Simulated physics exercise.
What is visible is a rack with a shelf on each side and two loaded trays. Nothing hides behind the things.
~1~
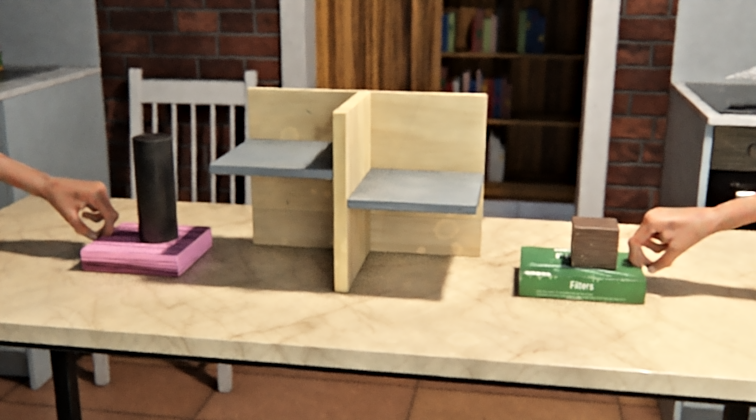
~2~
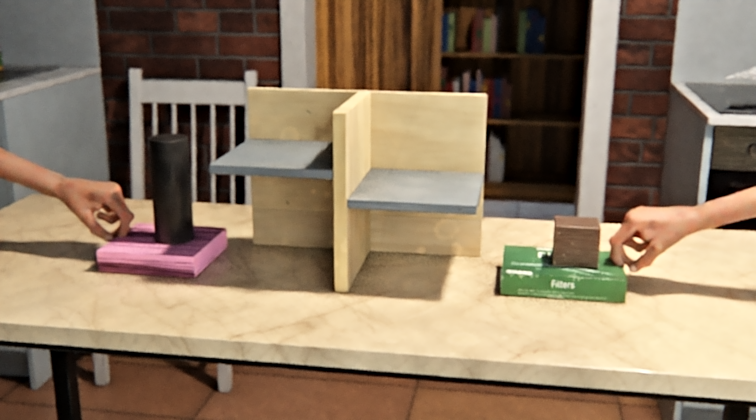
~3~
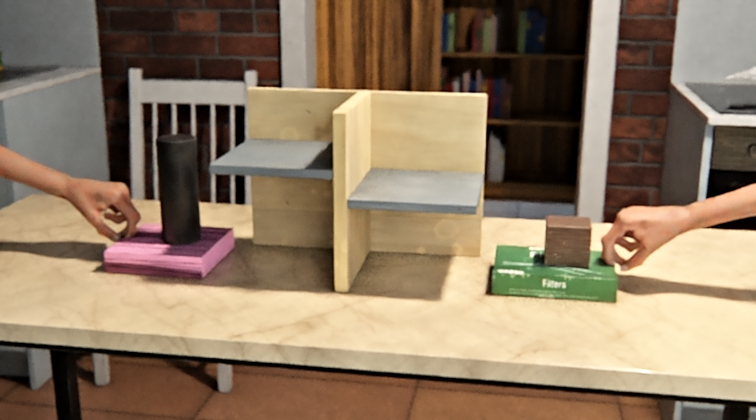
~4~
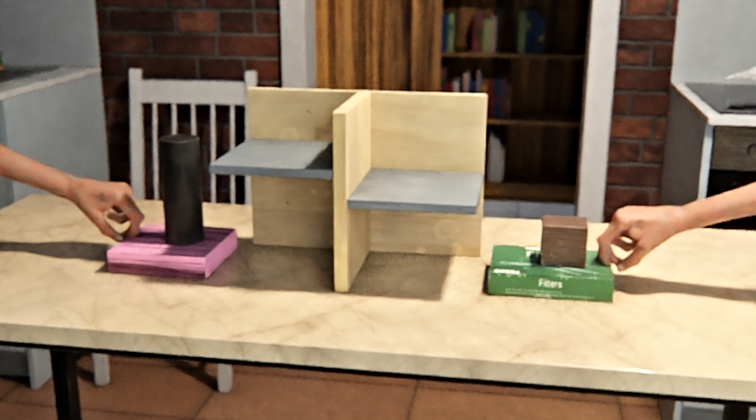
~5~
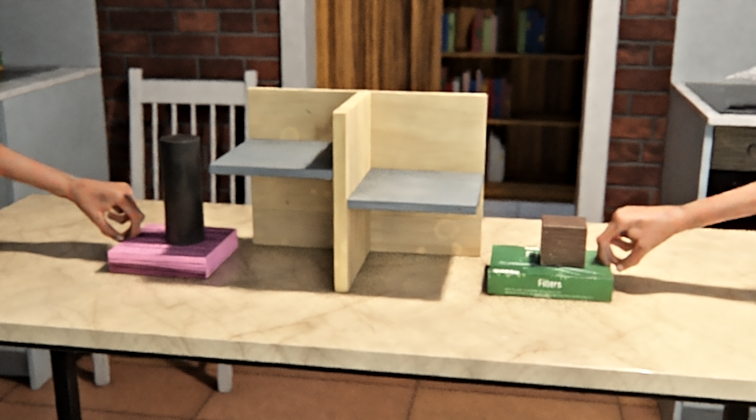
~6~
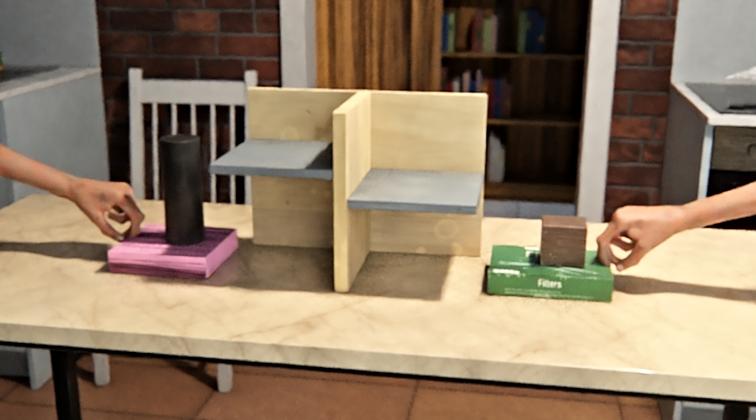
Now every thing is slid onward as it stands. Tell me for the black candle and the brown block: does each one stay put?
My prediction: The black candle gets blocked, the brown block makes it in.
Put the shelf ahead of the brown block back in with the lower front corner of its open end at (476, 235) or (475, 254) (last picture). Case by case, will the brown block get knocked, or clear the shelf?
For the two tries, it fits beneath it and then collides with it.
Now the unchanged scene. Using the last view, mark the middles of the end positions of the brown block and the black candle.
The first ends near (433, 234), the second near (196, 231).
Then, 1.32 s later than the last frame, black candle tilted by 26° near (224, 189); brown block riding along near (488, 237).
When it is over, the black candle strikes the shelf, near (196, 231); the brown block clears the shelf, near (433, 234).
